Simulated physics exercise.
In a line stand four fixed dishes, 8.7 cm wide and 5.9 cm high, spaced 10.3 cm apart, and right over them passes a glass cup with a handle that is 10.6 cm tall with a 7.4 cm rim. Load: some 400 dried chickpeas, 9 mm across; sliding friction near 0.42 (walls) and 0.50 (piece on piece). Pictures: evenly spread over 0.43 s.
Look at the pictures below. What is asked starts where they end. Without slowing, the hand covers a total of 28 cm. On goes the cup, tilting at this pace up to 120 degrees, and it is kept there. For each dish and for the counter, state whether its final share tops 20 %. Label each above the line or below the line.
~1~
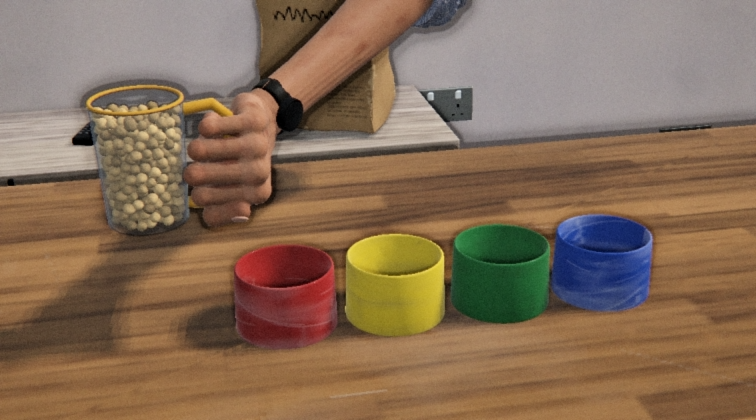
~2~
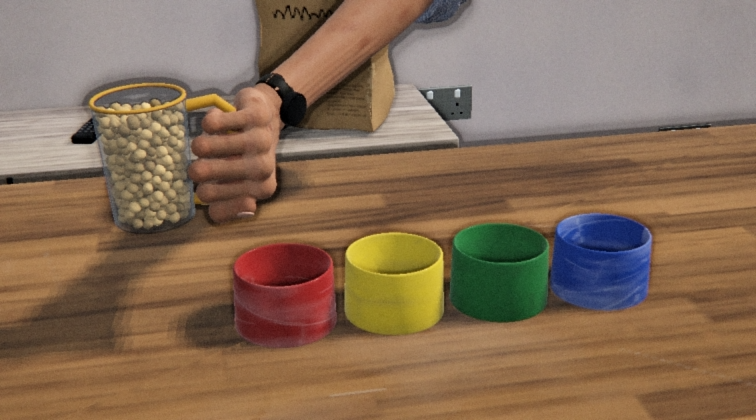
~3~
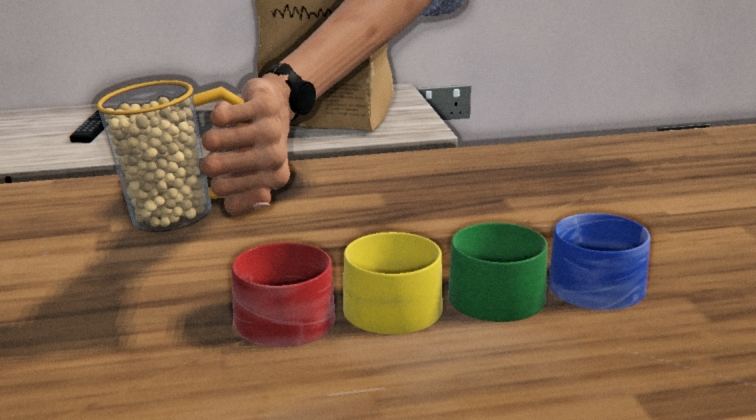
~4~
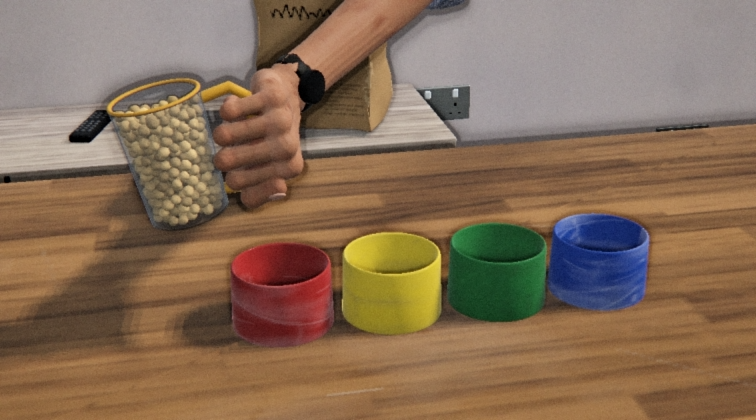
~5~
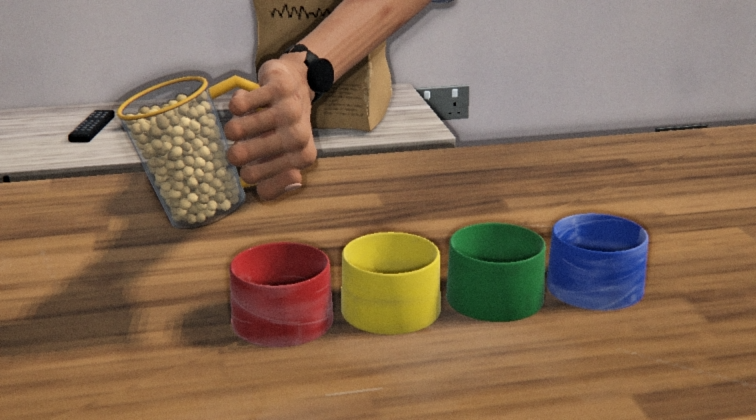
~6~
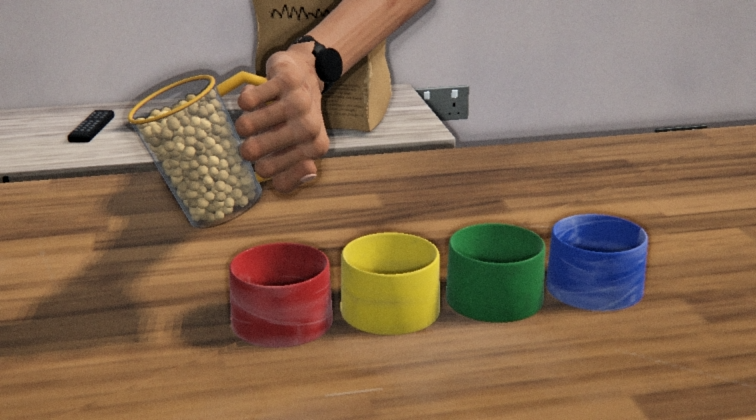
Red: Below the line; blue: Below the line; green: Below the line; yellow: Above the line; counter: Below the line.
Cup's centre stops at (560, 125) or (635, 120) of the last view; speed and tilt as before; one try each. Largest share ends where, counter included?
Yellow; yellow.
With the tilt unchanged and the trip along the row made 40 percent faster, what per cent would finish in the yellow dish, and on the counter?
In that case: Yellow 90, and counter 0.
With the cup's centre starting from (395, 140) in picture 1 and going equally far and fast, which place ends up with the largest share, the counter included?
Biggest portion: Blue.
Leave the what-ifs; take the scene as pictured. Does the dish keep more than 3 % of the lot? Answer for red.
With red the answer is affirmative.
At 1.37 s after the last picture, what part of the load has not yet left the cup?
Close to 90 % of the load.
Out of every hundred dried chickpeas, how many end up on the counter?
Around 5 percent, I'd guess.
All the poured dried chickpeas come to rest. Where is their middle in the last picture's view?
Centre at rest, approx.: (382, 282) px.
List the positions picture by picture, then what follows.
Cup at (142, 161), tilt 0 degrees, lip at (88, 103), moved 0.0 cm; middle of the pieces at (143, 164); red dish at (284, 266); yellow dish at (395, 255); green dish at (501, 244); blue dish at (604, 234), in the first frame.
Cup at (147, 159), tilt 2 degrees, lip at (91, 103), moved 0.4 cm; middle of the pieces at (147, 162), in the second frame.
Cup at (159, 157), tilt 6 degrees, lip at (99, 105), moved 1.5 cm; middle of the pieces at (160, 160), in the third frame.
Cup at (172, 156), tilt 11 degrees, lip at (109, 109), moved 2.7 cm; middle of the pieces at (173, 158), in the fourth frame.
Cup at (186, 155), tilt 16 degrees, lip at (119, 113), moved 3.9 cm; middle of the pieces at (187, 157), in the fifth frame.
Cup at (200, 154), tilt 21 degrees, lip at (130, 117), moved 5.1 cm; middle of the pieces at (201, 156); red dish at (279, 265); yellow dish at (390, 254); green dish at (497, 244); blue dish at (599, 234), in the sixth frame.
Then, 0.82 s after the last picture, tilt 67 degrees; cup holds 100 %.
Then, 1.37 s after the last picture, tilt 98 degrees; cup holds 90 %, red 5 %.
Then, 1.99 s after the last picture, tilt 120 degrees; cup holds 20 %, red 5 %, yellow 65 %.
In the end, red 5 %, blue 0 %, green 0 %, yellow 85 %, counter 5 %.
